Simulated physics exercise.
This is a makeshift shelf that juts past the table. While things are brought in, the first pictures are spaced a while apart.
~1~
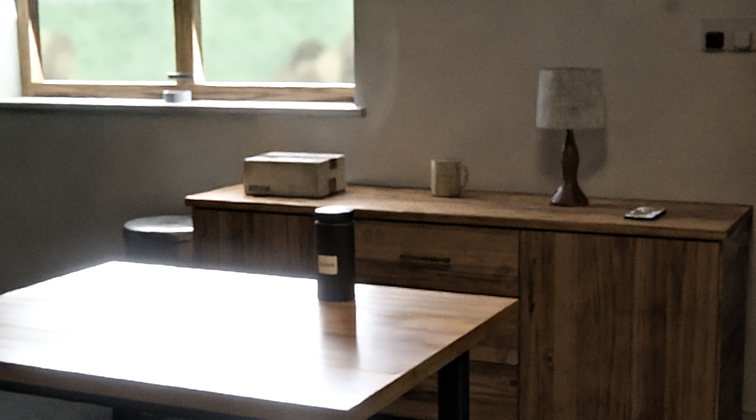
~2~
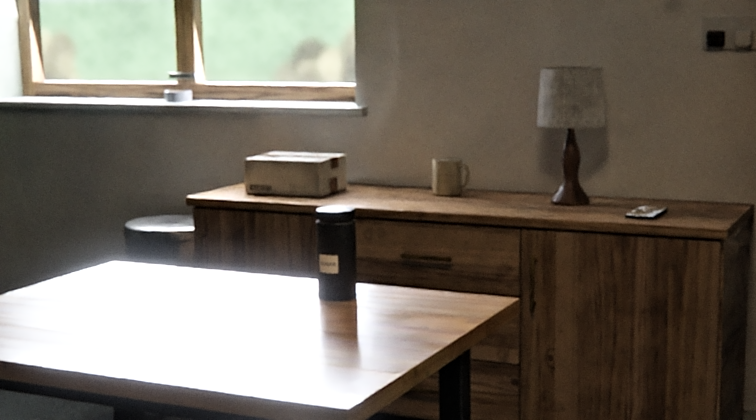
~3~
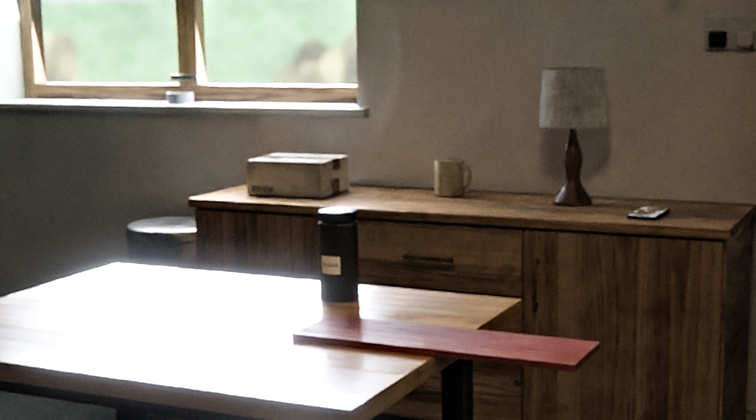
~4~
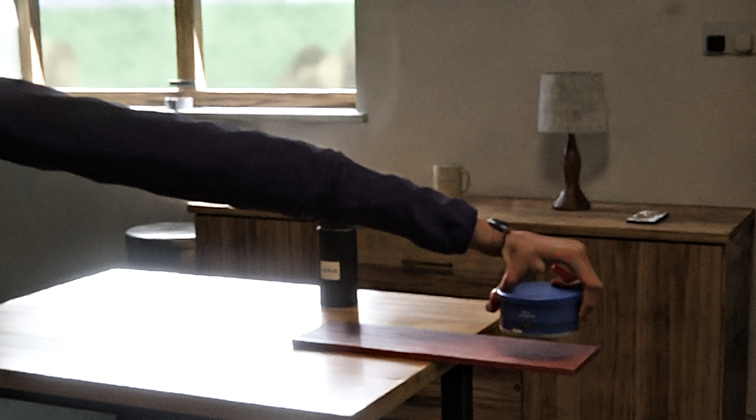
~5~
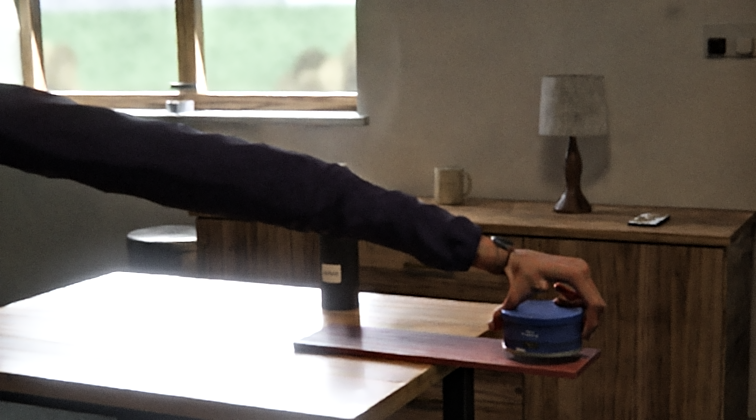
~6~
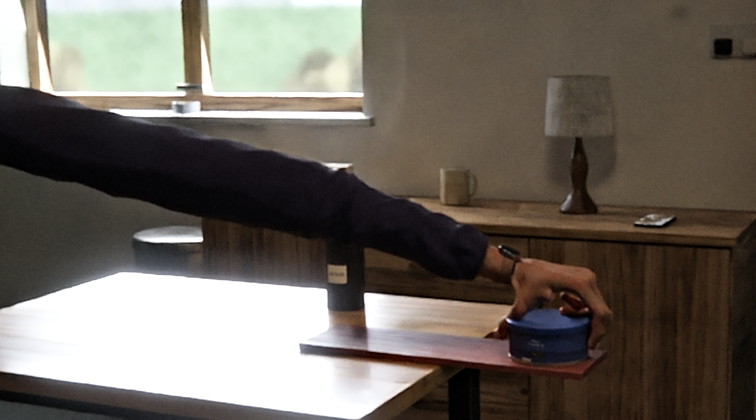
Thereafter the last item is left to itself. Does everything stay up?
No: Falls away.
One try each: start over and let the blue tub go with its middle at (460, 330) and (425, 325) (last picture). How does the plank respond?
The first time it does not fall; the second time it does not fall.
Then, 0.50 s later than the last frame, blue tub and red plank now down on the floor or falling.
Then, 0.60 s later than the last frame, things are still on the move.
Then, 0.80 s later than the last frame, as before.
When it is over, down on the floor or falling, blue tub and red plank; black jar as before. The plank comes down.
